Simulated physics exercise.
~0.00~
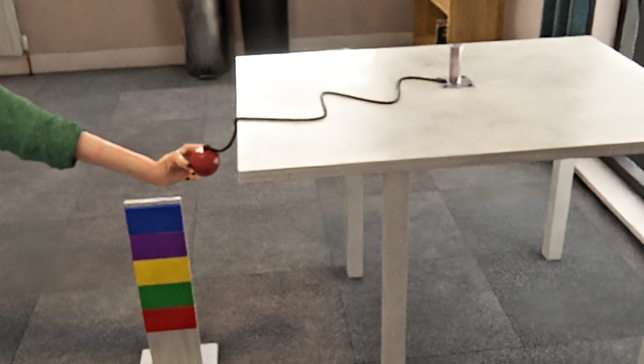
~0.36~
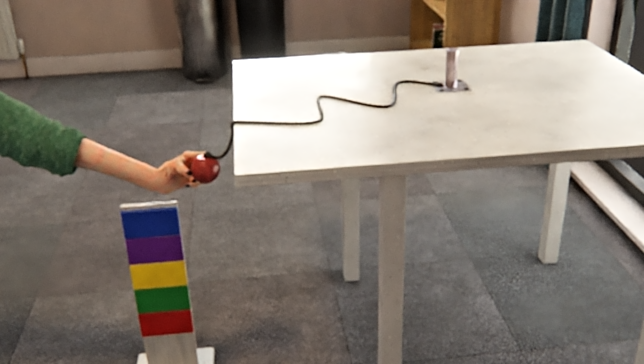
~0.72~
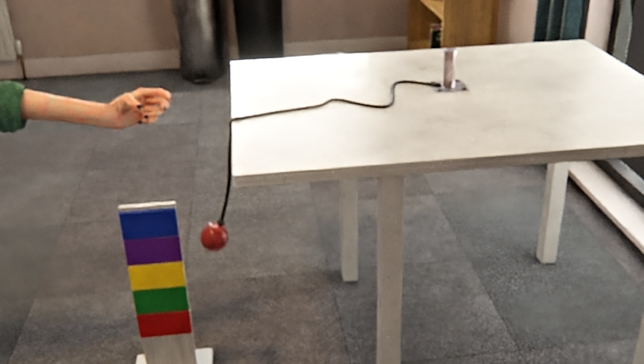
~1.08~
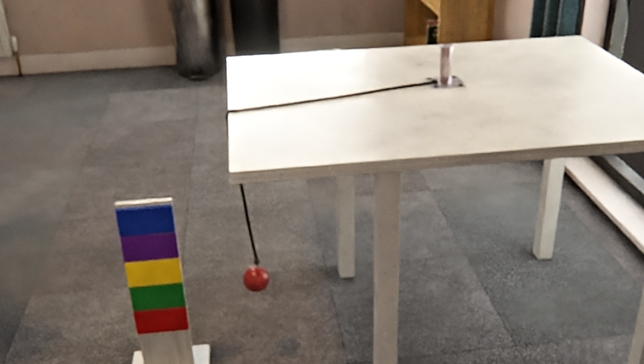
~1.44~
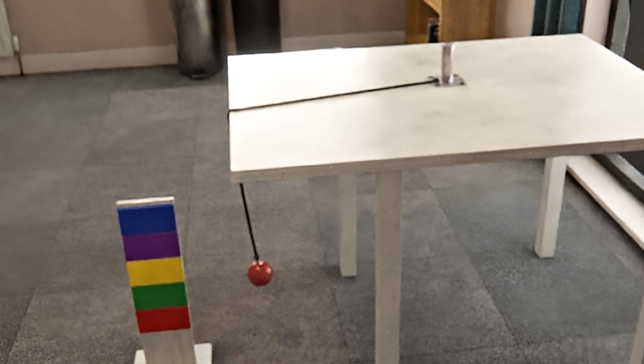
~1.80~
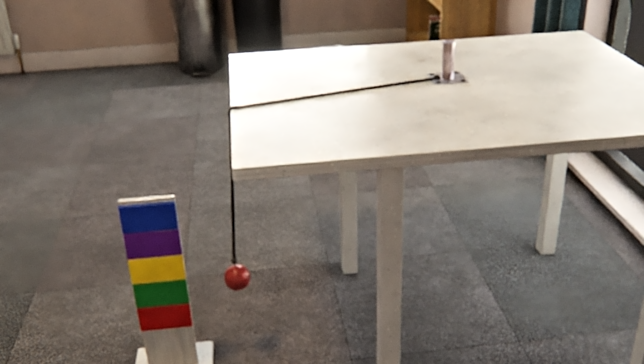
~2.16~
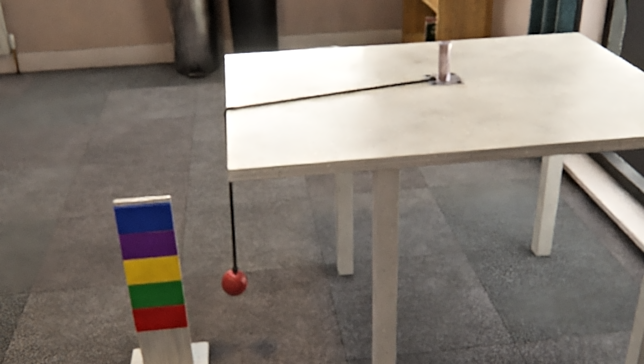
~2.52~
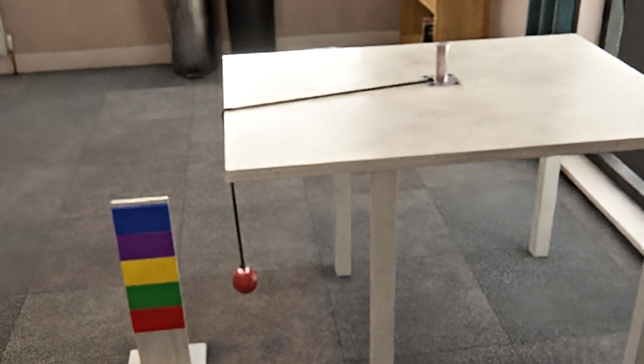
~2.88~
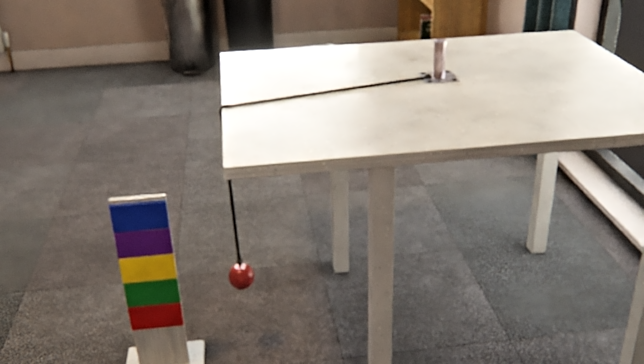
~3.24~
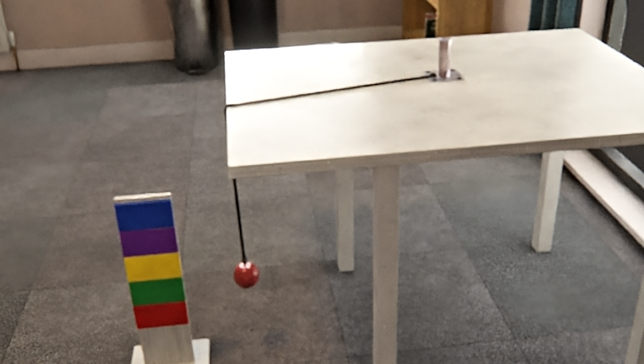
A red ball on a cord drops from a hand, swings, and hangs level with green.
